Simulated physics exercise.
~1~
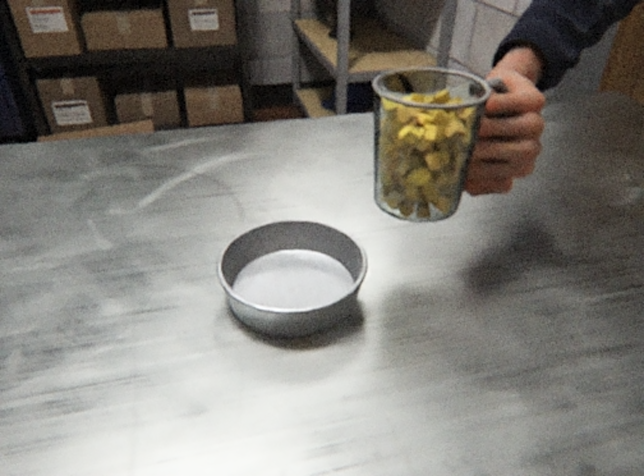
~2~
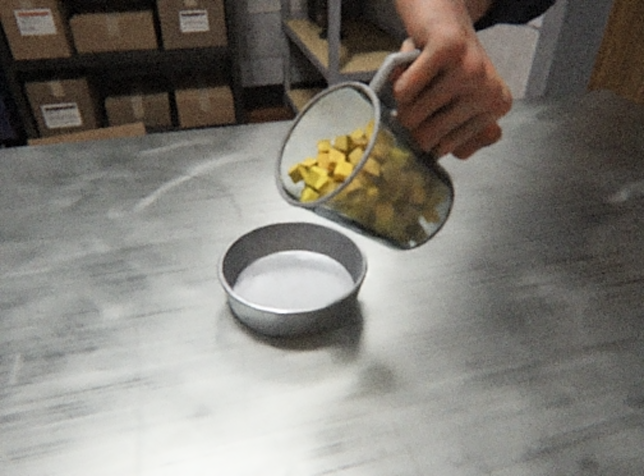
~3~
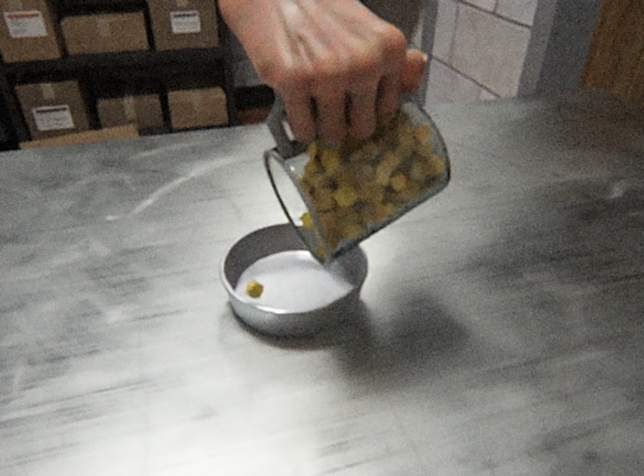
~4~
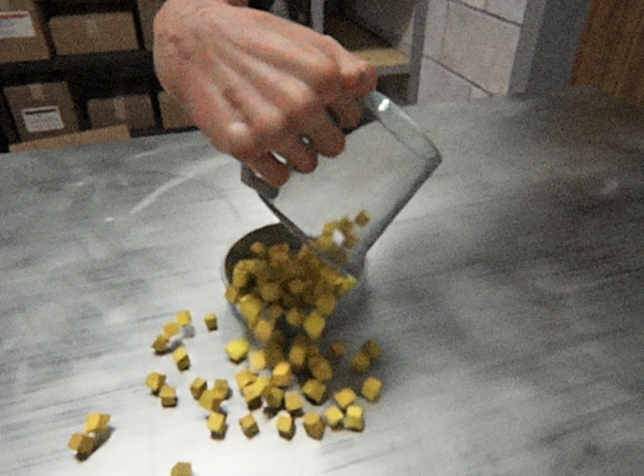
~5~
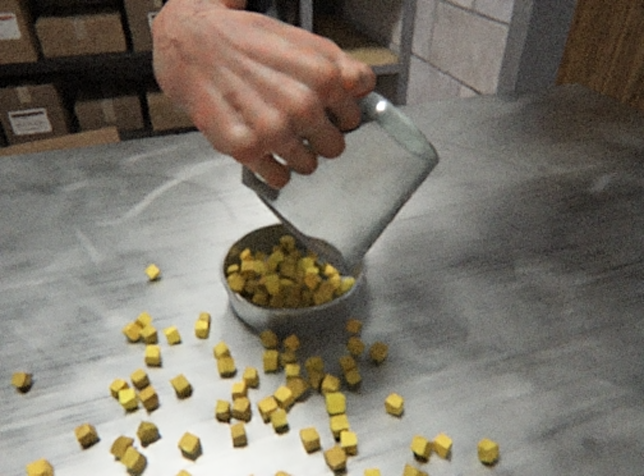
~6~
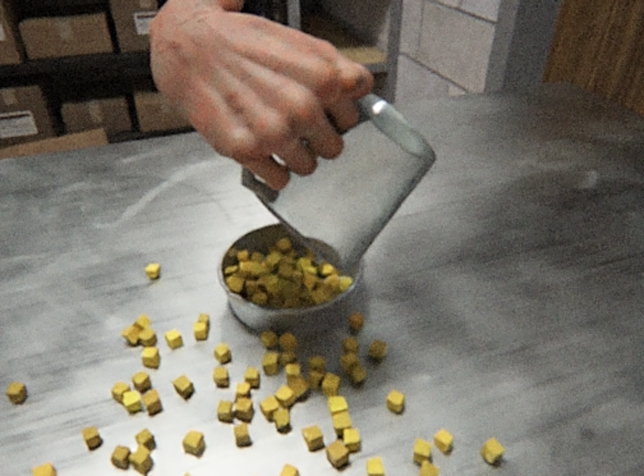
Yellow cubes tumbled out of a clear cup as a hand tipped it over a small round metal dish on a gray table, partly filling the dish while many others spilled and scattered across the tabletop in front, leaving the cup empty.
